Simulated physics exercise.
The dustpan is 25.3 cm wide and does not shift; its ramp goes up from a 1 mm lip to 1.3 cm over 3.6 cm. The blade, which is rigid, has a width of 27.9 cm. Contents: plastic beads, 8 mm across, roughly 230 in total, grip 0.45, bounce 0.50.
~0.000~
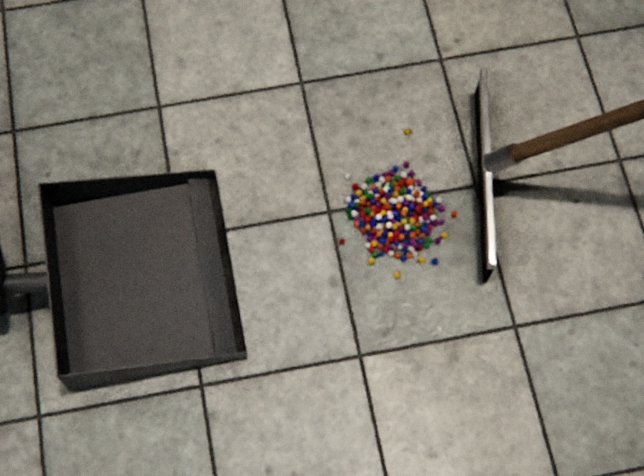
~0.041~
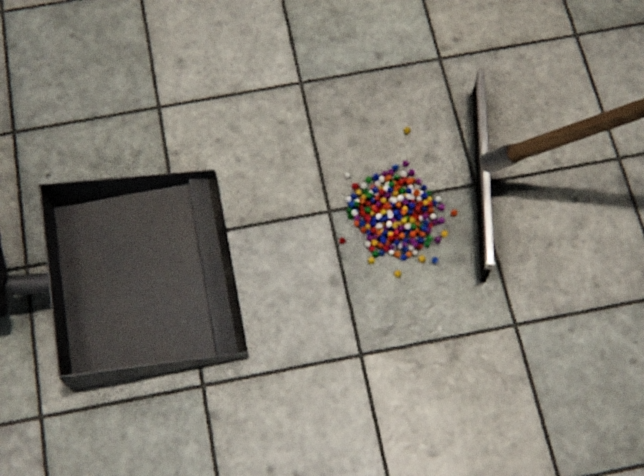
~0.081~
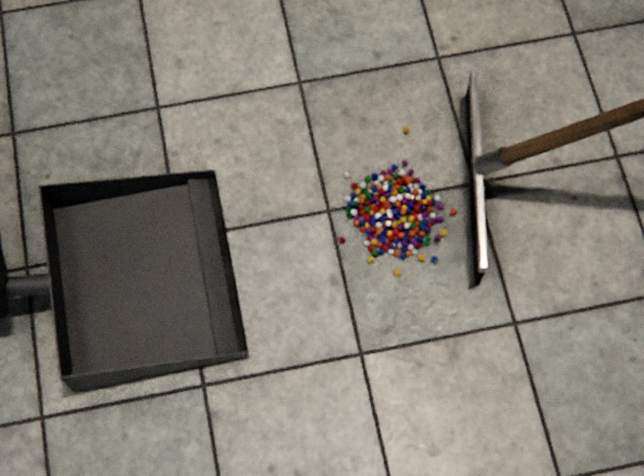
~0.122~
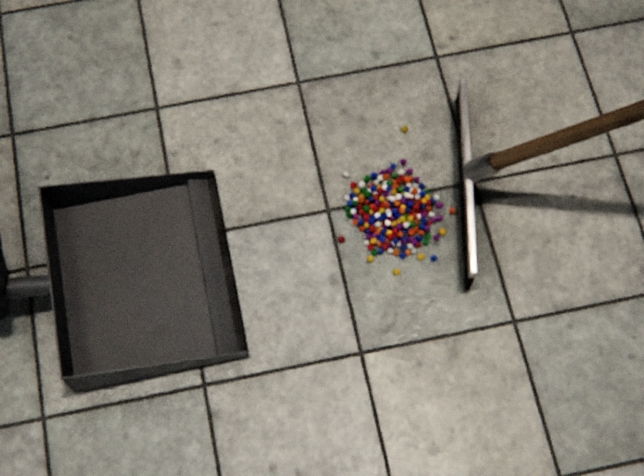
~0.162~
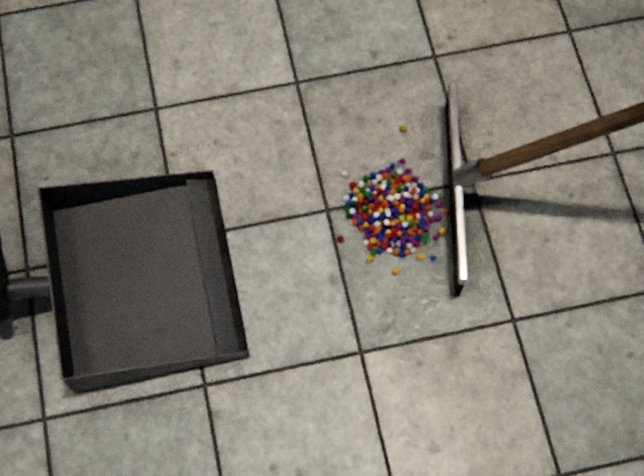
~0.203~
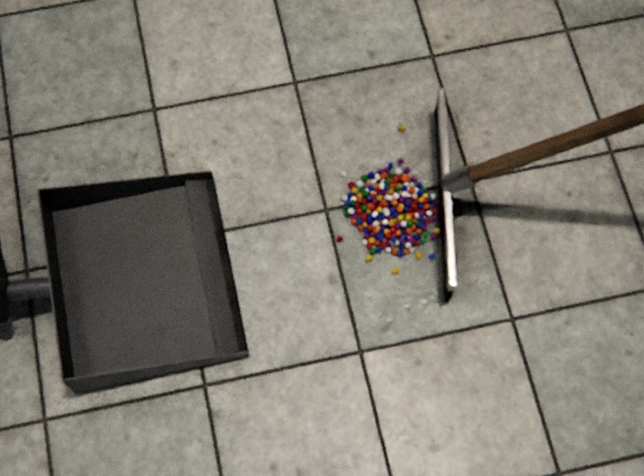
A wooden-handled blade slides left across gray tiles to the edge of colorful plastic beads.
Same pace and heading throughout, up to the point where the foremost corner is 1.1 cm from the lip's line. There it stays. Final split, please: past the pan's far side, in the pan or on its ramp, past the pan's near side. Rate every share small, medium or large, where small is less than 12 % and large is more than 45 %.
Ratings - far side: Small; pan: Small; near side: Small.
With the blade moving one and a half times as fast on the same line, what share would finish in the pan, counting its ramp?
Some 10 %.
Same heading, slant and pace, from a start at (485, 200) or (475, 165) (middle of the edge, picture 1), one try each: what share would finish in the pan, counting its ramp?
The two tries give some 0 % and some 0 %.
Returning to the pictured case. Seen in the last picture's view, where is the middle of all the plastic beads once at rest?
My guess is close to (251, 247).
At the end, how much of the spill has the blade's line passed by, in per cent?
Estimate: About 20 %.
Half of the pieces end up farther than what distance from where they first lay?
Around 20 centimetres.
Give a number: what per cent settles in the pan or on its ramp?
0 %.
Then, at 0.55 s, middle of the blade 17 cm from the lip; 0 % over the lip, far side 0 %, near side 0 %.
After 0.78 s, middle of the blade 9 cm from the lip; 0 % over the lip, far side 5 %, near side 0 %.
After 1.12 s, middle of the blade 4 cm from the lip; 0 % over the lip, far side 5 %, near side 0 %.
In the end, at 1.5 s, far side 5 %, pan 0 %, near side 0 %, in front of the lip or behind the blade 90 %.
